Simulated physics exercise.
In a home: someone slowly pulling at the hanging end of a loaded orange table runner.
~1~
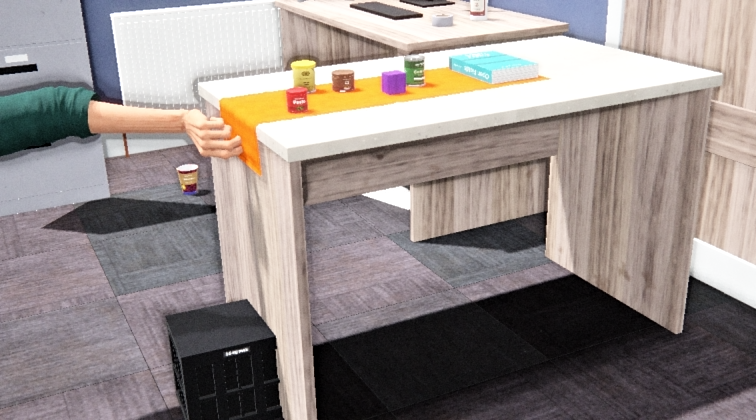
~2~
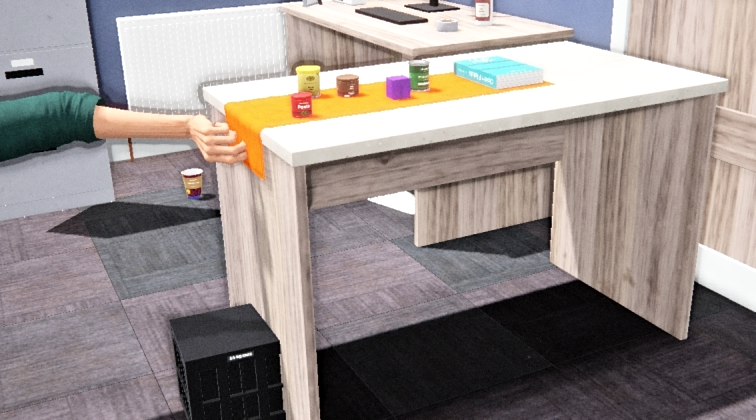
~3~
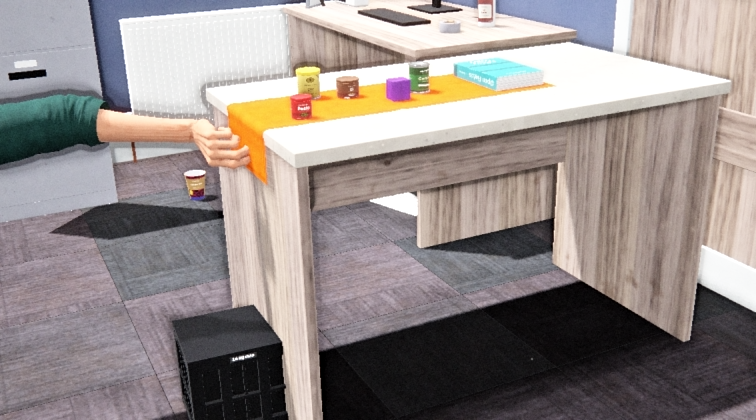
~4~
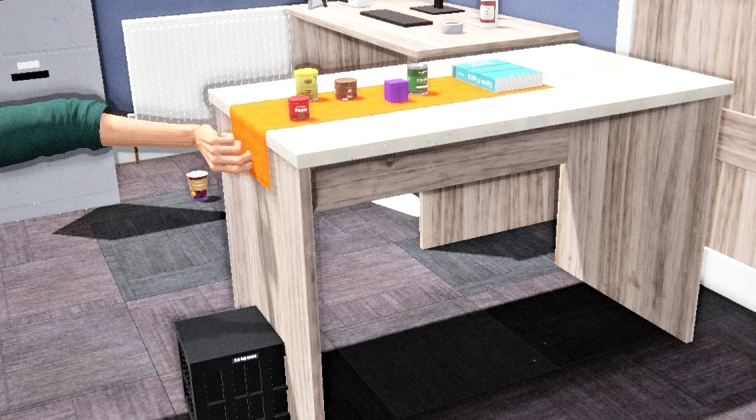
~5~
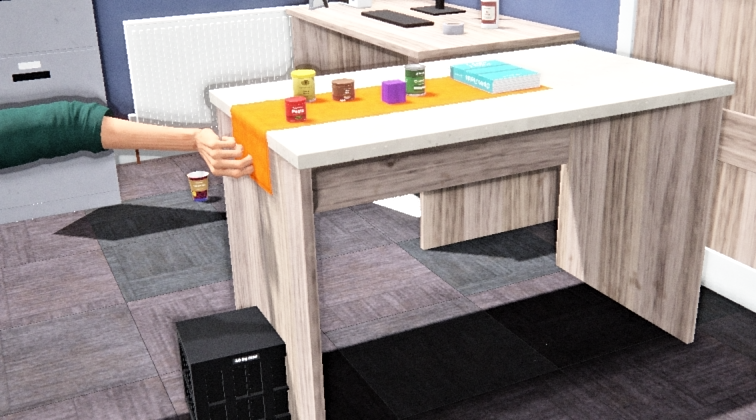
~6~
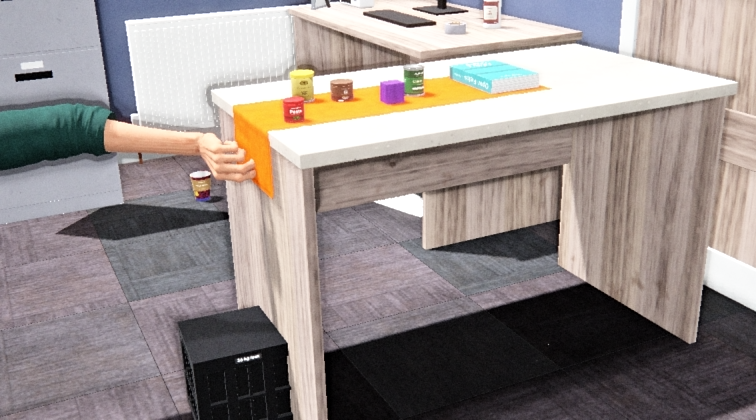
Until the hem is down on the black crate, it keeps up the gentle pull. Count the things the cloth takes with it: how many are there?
Fallen count: Four.
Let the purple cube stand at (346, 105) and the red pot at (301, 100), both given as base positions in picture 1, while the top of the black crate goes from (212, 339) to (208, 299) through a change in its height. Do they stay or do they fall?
The purple cube ends up off while the red pot ends up off.
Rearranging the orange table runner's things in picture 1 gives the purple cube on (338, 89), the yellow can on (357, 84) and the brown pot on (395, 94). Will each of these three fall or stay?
The purple cube comes down; the yellow can comes down; the brown pot tumbles off.
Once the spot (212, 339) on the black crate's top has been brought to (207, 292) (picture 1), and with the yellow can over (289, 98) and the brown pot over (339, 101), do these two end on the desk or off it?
Yellow can is gone, brown pot is gone.
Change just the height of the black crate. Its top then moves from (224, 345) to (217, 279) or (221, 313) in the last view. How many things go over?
Counts: 2, 3.
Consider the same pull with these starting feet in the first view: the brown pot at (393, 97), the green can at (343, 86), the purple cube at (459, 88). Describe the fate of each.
Record - brown pot lost; green can lost; purple cube retained.
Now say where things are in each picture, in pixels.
The first frame shows hem (261, 176); red pot (296, 90); yellow can (303, 63); brown pot (343, 72); purple cube (394, 72); green can (414, 57); top of the crate (212, 339).
The second frame shows hem (265, 181); red pot (301, 94).
The third frame shows hem (267, 185); yellow can (308, 70).
The fourth frame shows hem (270, 190); brown pot (346, 80); top of the crate (221, 345).
The fifth frame shows hem (273, 195); purple cube (394, 81).
The sixth frame shows hem (273, 199); red pot (293, 99); yellow can (302, 73); brown pot (341, 81); purple cube (392, 82); green can (413, 66).
Soon after, hem near (256, 216); red pot gone.
Then, hem near (258, 270); red pot and yellow can gone.
Further on, hem on the crate; red pot, yellow can, brown pot and purple cube gone.
At rest, hem on the crate; red pot, yellow can, brown pot and purple cube gone. The count of fallen things is four.
